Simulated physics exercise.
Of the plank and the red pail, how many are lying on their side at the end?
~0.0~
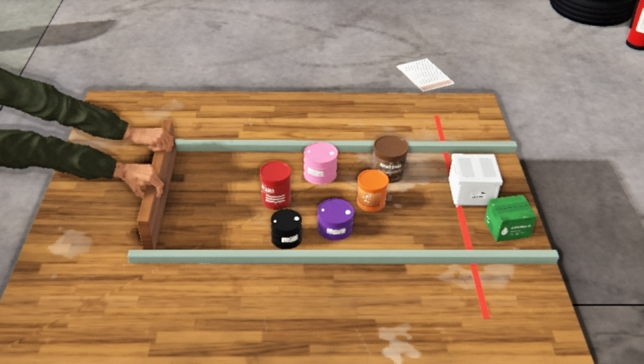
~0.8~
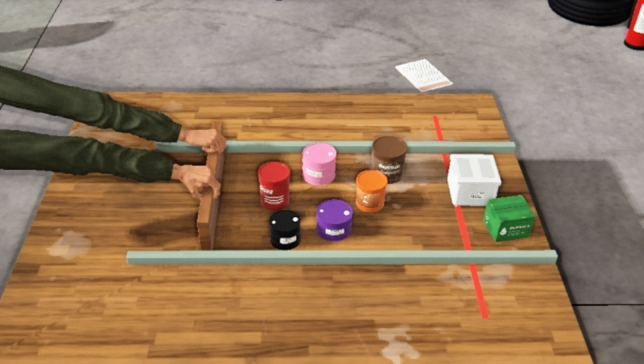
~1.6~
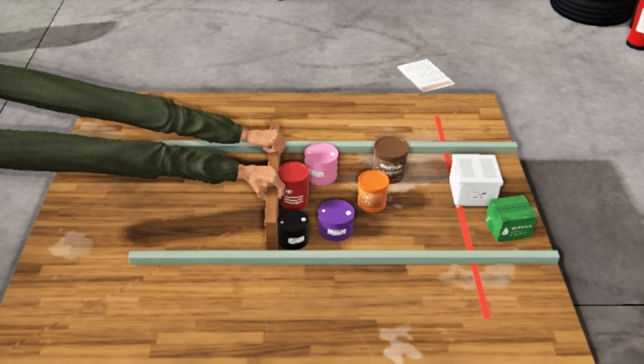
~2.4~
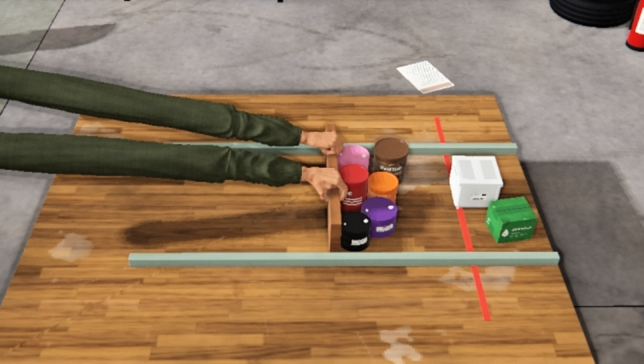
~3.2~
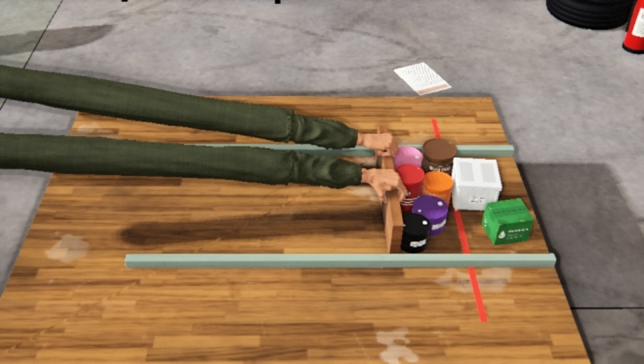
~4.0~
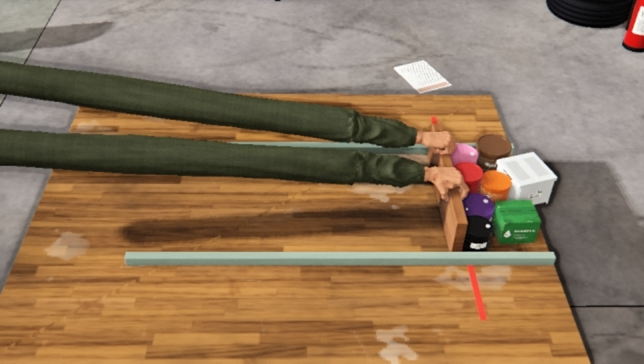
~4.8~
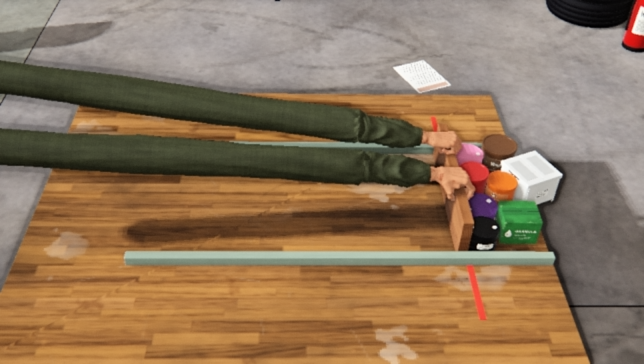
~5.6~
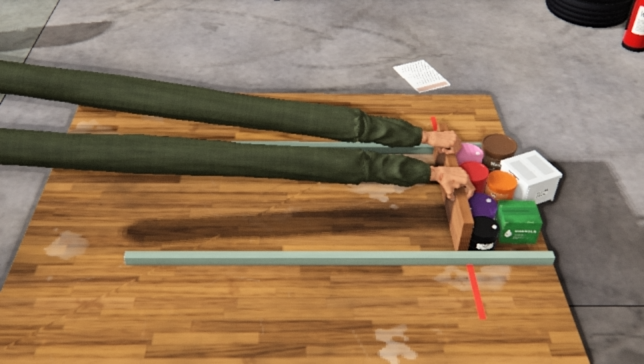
None of them are, as both the plank and the red pail are still upright when the pushing stops.
